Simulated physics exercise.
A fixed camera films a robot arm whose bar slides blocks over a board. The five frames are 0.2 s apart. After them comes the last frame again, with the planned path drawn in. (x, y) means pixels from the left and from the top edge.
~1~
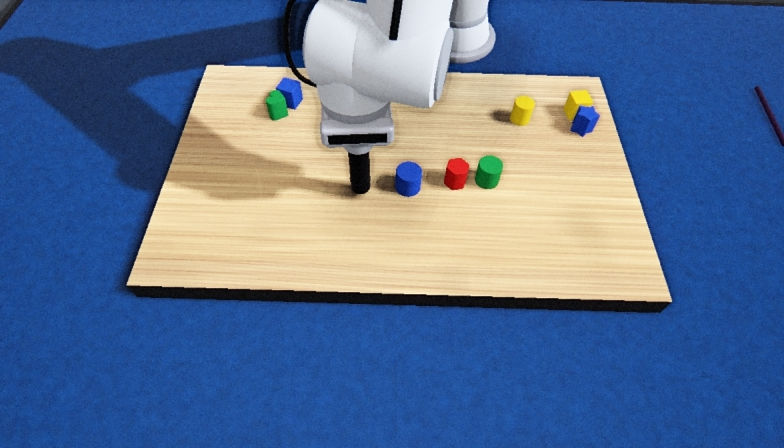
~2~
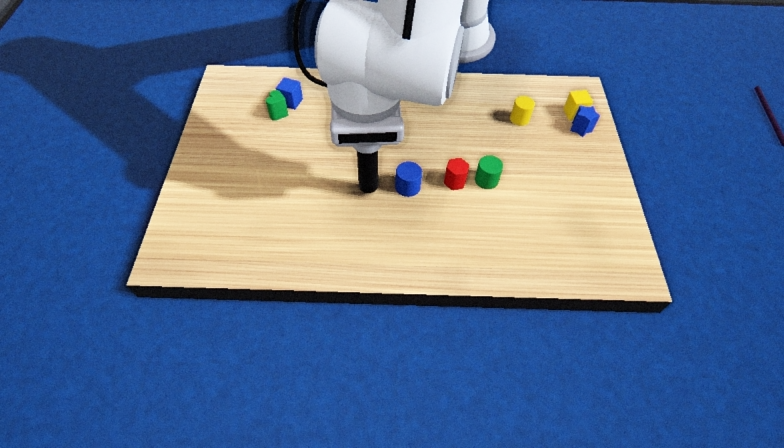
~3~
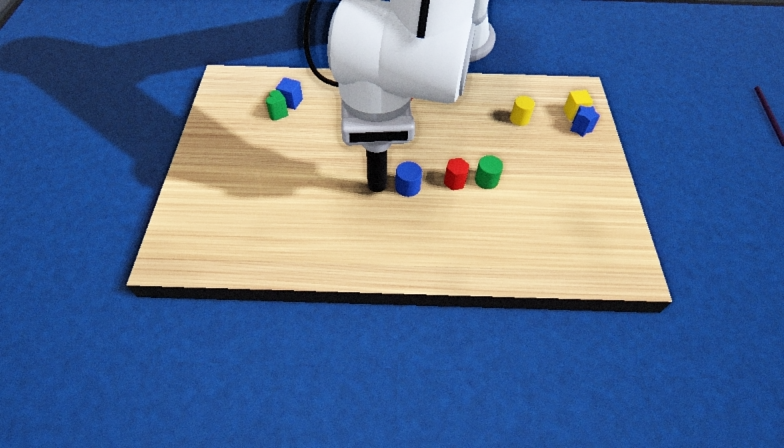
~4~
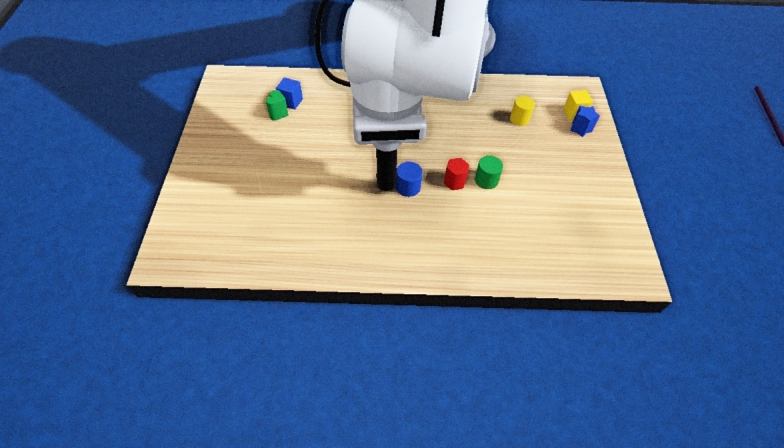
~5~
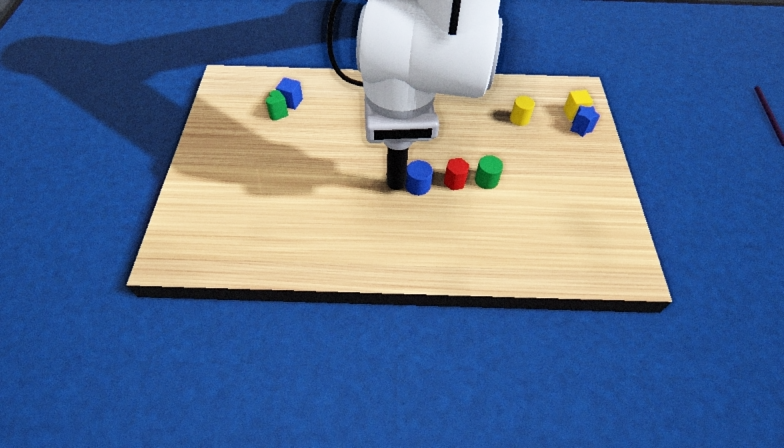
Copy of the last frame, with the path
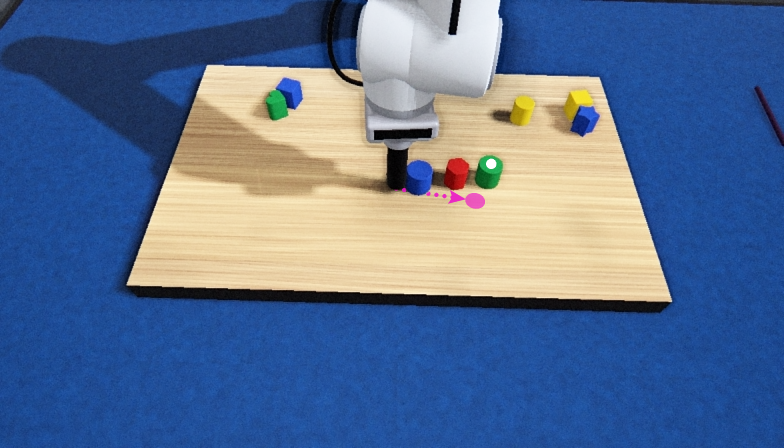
The clip shows a white robot arm moving a black bar steadily right across a wooden board with colored blocks, closing in on a blue round block and then pushing it slightly right toward a red hexagonal block.
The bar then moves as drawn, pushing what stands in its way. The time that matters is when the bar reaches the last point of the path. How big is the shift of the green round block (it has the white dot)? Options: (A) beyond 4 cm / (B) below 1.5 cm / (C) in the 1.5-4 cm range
B (below 1.5 cm)
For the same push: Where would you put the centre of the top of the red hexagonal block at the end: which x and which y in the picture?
My best guess is (473, 158).
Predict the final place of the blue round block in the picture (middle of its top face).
The answer is (450, 163).
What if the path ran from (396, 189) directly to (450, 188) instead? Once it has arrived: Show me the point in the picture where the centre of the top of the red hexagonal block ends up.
The point I'd pick in the picture is (482, 153).
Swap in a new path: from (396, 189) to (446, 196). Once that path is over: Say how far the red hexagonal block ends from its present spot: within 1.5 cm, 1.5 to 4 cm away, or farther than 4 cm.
The distance will be 1.5 to 4 cm.
Drawn move, in a line from (396, 189) to (475, 201); the dot is on the green round block.
On the path given first. One third of the way, bar (423, 187); blue round block (443, 167); red hexagonal block (466, 163), turned 20° clockwise.
Two thirds of the way, bar (450, 191); blue round block (450, 163); red hexagonal block (473, 158), turned 65° clockwise; green round block (495, 164).
At the end, bar (477, 195); blue round block (450, 163); red hexagonal block (473, 158), turned 65° clockwise; green round block (495, 164).
